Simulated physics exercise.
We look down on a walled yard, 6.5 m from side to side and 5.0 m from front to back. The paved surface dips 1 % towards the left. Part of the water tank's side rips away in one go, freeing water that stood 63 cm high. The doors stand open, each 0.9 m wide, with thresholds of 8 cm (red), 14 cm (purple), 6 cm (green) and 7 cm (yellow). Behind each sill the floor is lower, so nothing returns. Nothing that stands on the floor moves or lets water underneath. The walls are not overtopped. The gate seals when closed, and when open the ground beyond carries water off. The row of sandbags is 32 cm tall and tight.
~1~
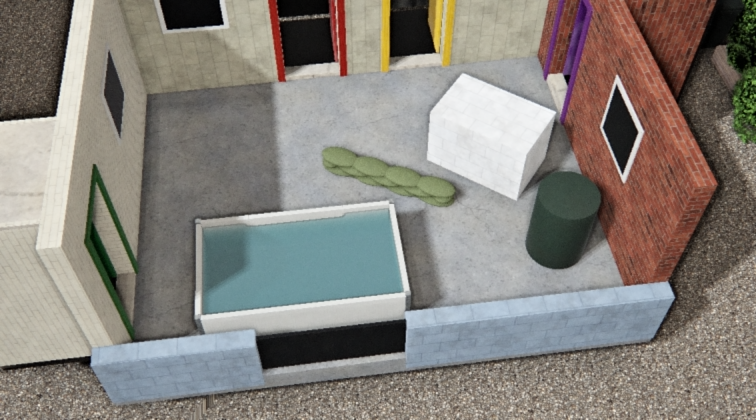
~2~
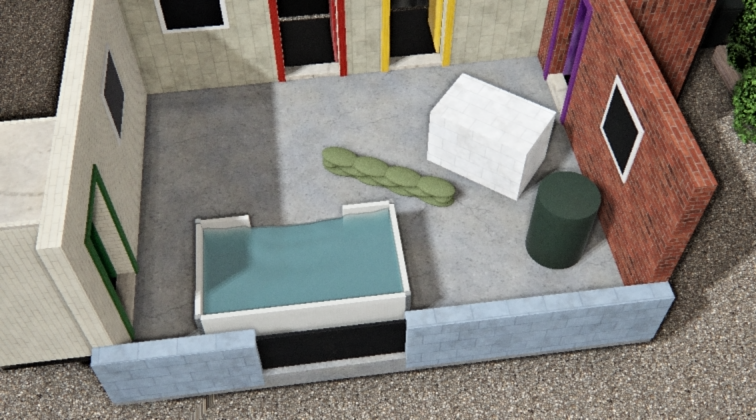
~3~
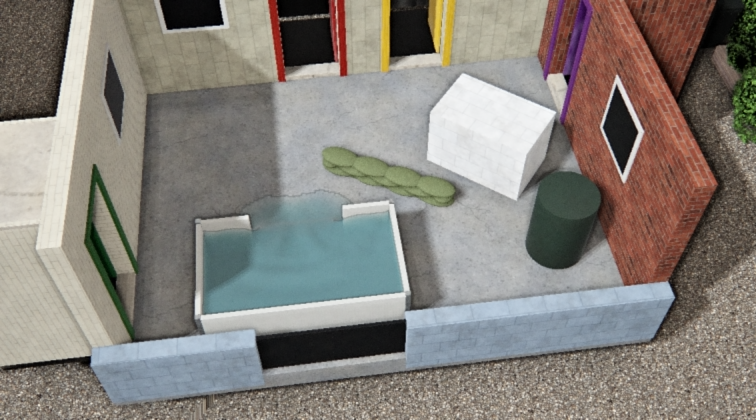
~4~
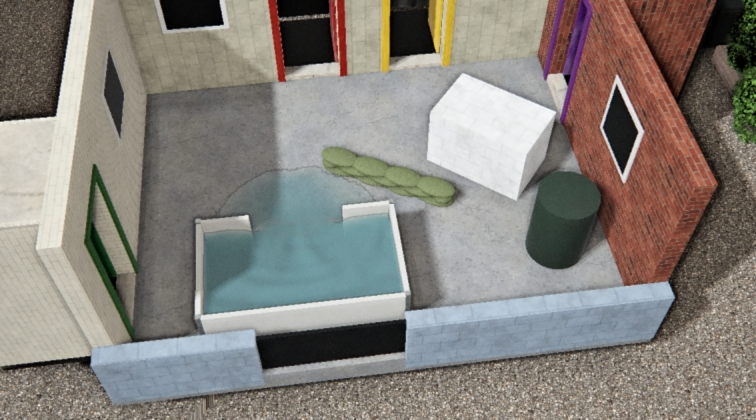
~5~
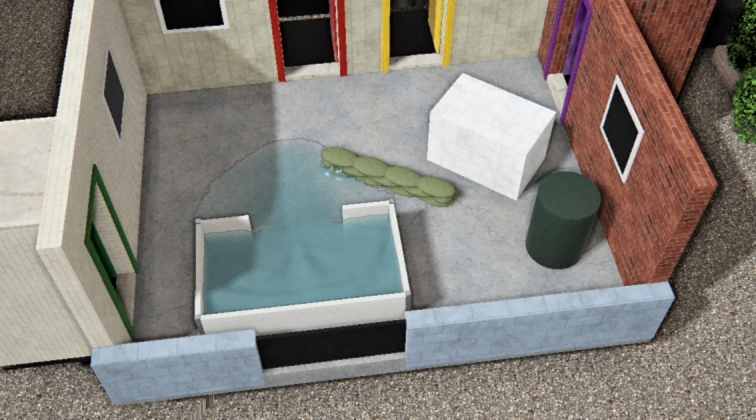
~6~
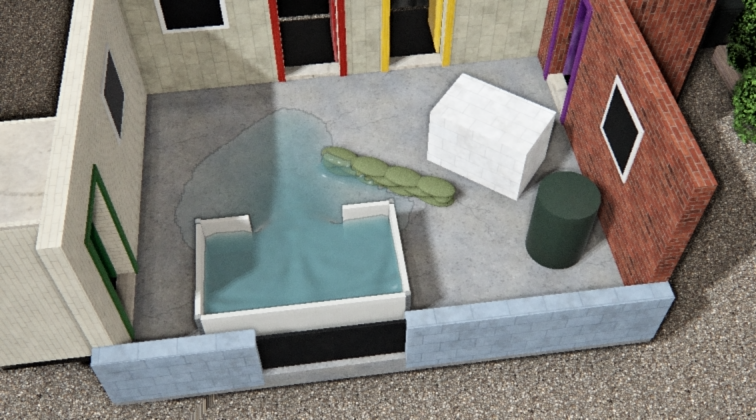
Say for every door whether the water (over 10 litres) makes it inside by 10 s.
Within that time: At the red door it passes the limit; at the purple door it stays under the limit; at the green door it exceeds the limit; at the yellow door it keeps below the limit.
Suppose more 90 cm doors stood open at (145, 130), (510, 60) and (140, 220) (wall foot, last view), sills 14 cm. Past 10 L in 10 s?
In turn: Past it, under, under.
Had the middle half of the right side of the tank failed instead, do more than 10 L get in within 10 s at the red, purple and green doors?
Against that limit: Red below, purple below, green not over.
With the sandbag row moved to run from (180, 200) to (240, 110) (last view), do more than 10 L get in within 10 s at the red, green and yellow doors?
Against that limit: Red above, green above, yellow past it.
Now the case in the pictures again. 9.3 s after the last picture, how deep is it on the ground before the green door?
Roughly 12.0 cm deep.
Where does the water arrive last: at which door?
Last comes the purple one.
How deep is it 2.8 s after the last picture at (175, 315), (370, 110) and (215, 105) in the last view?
In that order: 0, 3 and 20 cm.
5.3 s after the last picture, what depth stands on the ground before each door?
Depths in cm: Red 11, purple 8, green 10, yellow 4.
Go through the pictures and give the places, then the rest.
In the first frame, the water tank at (300, 260) is whole and still, 63 cm deep.
In the second frame, water pours out on the water tank's far side and has run 0.7 m, to a hidden place; typically 9 cm deep outside, 63 cm at the water tank's back.
In the third frame, water pours out on the water tank's far side and has run 1.0 m, to (254, 206); typically 11 cm deep outside, 62 cm at the water tank's back.
In the fourth frame, the front is at (265, 177), 1.4 m from the gap on the water tank's far side; 2.2 m2 of floor is under water; 56 cm left at the back of the water tank.
In the fifth frame, the front is at (274, 146), 1.9 m from the gap on the water tank's far side; 3.4 m2 of floor is under water; 53 cm left at the back of the water tank.
In the sixth frame, water pours out on the water tank's far side and has run 2.6 m, to (276, 115); typically 6 cm deep outside, 56 cm at the water tank's back.
Then, 0.7 s after the last picture water covers 35 % of the floor and is deepest (38 cm) near (325, 177); red door 15 cm at the sill, 21 L in, purple door not reached, green door not reached, yellow door not reached.
Then, 1.5 s after the last picture water covers 40 % of the floor and is deepest (42 cm) near (159, 101); red door 20 cm at the sill, 82 L in, purple door not reached, green door not reached, yellow door 2 cm at the sill, 0 L in.
Then, 2.8 s after the last picture water covers 55 % of the floor and is deepest (24 cm) near (249, 115); red door 15 cm at the sill, 132 L in, purple door not reached, green door not reached, yellow door 4 cm at the sill, 0 L in.
Then, 5.3 s after the last picture water covers 90 % of the floor and is deepest (22 cm) near (190, 330); red door 11 cm at the sill, 170 L in, purple door 8 cm at the sill, 0 L in, green door 10 cm at the sill, 1 L in, yellow door 4 cm at the sill, 0 L in.
Then, 9.3 s after the last picture water covers 95 % of the floor and is deepest (14 cm) near (132, 361); red door 7 cm at the sill, 177 L in, purple door 7 cm at the sill, 0 L in, green door 12 cm at the sill, 110 L in, yellow door 3 cm at the sill, 0 L in.
